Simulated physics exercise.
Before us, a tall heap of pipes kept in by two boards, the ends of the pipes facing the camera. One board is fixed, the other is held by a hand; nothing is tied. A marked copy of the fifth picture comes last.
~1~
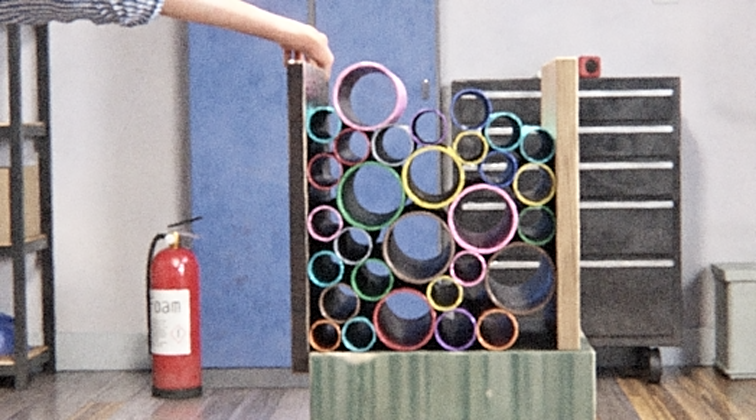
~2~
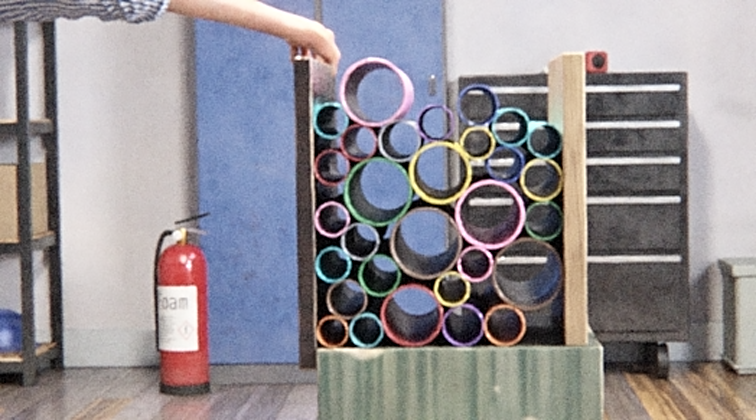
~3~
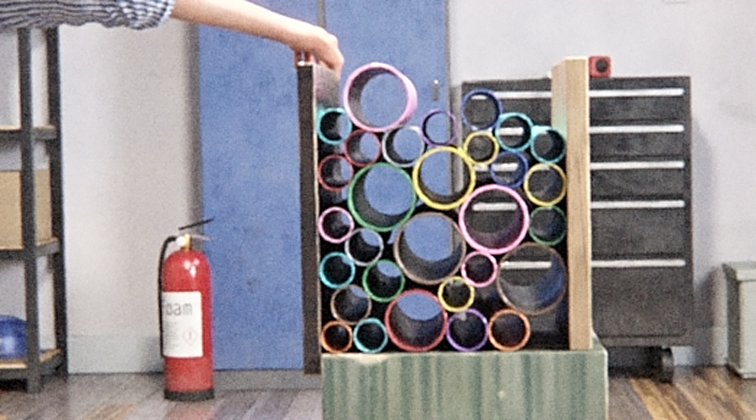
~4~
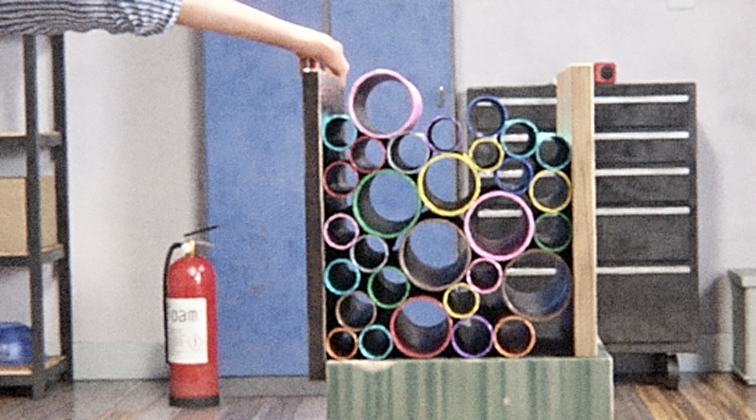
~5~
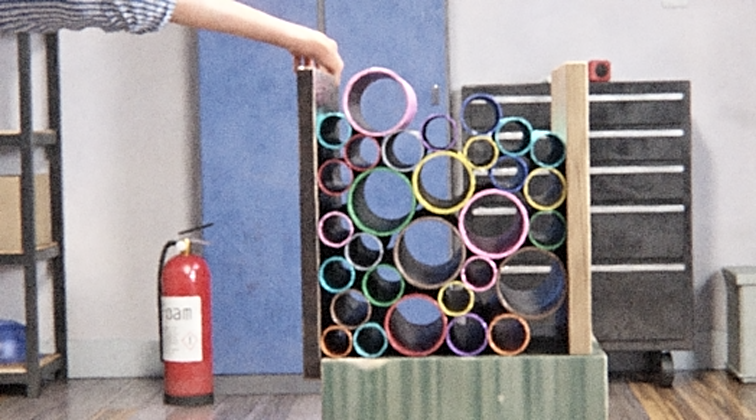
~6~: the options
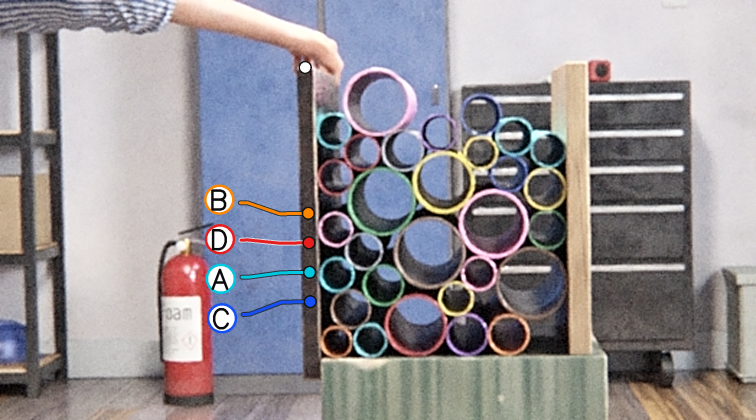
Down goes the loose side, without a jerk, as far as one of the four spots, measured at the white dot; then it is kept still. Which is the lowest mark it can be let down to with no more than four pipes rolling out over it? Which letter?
Stop at D.
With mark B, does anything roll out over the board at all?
At B: Yes.
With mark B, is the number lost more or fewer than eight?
Fewer than eight.
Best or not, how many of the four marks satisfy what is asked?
Two of them.
On the marked copy, A at (310, 272); B at (308, 213); C at (310, 302); D at (309, 243); the white dot at (305, 68).
Following D. Soon after the start, top of the board (317, 143).
Later, top of the board (318, 227).
In the end, top of the board (319, 242), four out over the board.
As for the rest, A more than four out over the board; B one out over the board; C more than four out over the board.
